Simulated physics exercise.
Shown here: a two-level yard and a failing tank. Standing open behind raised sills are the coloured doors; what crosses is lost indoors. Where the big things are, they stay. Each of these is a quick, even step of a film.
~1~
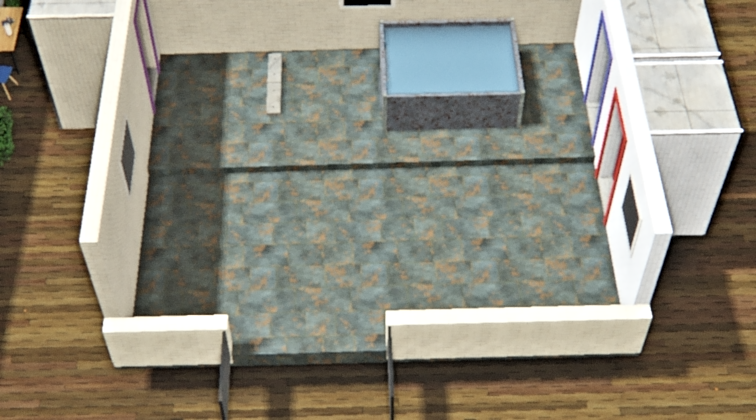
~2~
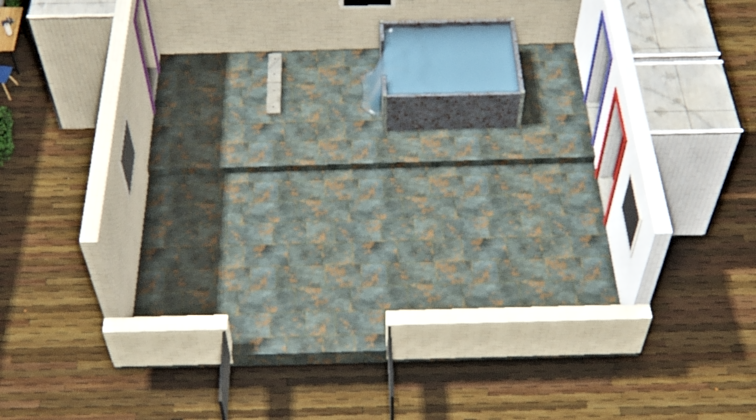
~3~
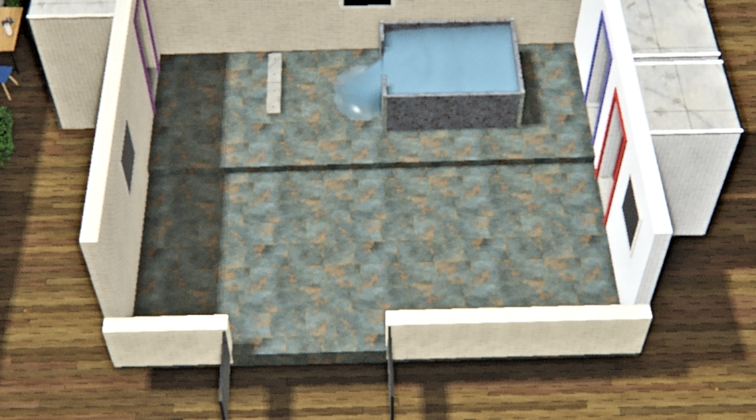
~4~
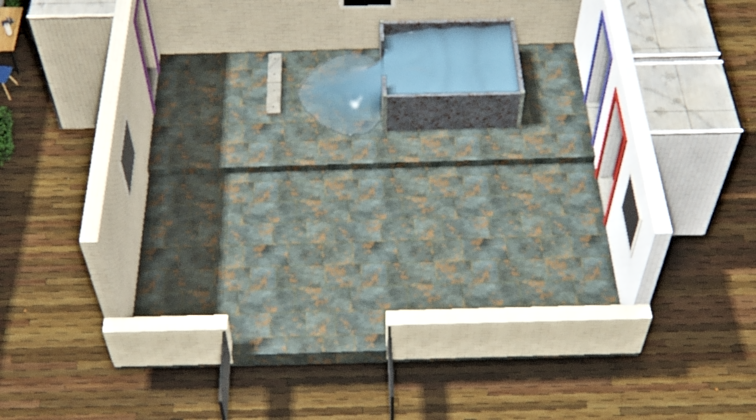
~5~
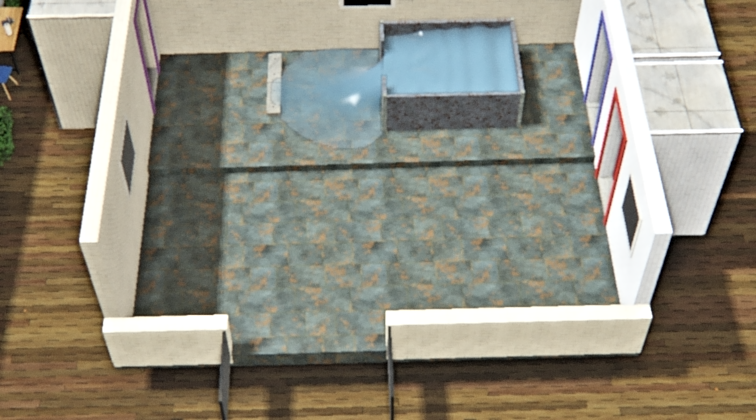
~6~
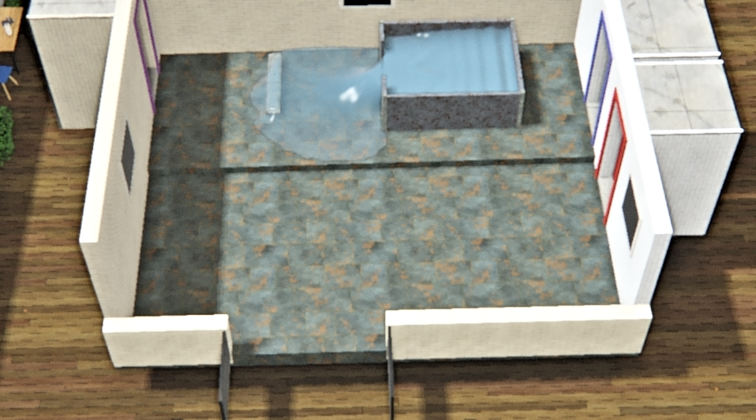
In a walled yard with a patterned floor, water poured from the left side of a raised tank, spread left across the upper level in a widening pool, and surrounded a short pale block.
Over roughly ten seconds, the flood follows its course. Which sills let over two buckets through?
In the end I predict the blue door will remain at two buckets or below, I predict the red door will remain at two buckets or below, I predict the purple door will overshoot two buckets.
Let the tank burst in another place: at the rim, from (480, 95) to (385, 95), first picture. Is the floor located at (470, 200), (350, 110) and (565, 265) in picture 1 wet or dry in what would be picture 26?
The first spot is swamped, the second spared, the third swamped.
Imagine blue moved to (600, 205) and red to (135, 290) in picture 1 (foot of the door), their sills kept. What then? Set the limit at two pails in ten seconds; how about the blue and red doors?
Well, the blue door comes up short, but the red door tops the limit.
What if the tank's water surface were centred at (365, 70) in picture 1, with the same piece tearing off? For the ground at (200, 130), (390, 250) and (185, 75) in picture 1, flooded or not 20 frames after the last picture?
First one gets inundated, next one stays unwetted, last one gets inundated.
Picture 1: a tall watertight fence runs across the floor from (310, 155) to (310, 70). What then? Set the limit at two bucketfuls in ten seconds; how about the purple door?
Result - the purple one remains within bounds.
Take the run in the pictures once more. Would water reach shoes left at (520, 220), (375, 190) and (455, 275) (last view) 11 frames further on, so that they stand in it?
As listed: Clear, not flooded, free of water.
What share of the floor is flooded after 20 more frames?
My guess is around 40 in a hundred.
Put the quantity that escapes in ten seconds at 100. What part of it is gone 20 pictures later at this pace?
Roughly 25 %.
A moment on, water covers 25 % of the floor; the blue door not reached, the red door not reached, the purple door not reached.
Next, water covers 35 % of the floor; the blue door not reached, the red door not reached, the purple door over two buckets in.
Then, water covers 40 % of the floor; the blue door not reached, the red door not reached, the purple door far over two buckets in.
Later, water covers 55 % of the floor; the blue door not reached, the red door not reached, the purple door far over two buckets in.
In the end, water covers 85 % of the floor; the blue door not reached, the red door wet at the sill, nothing in, the purple door far over two buckets in.
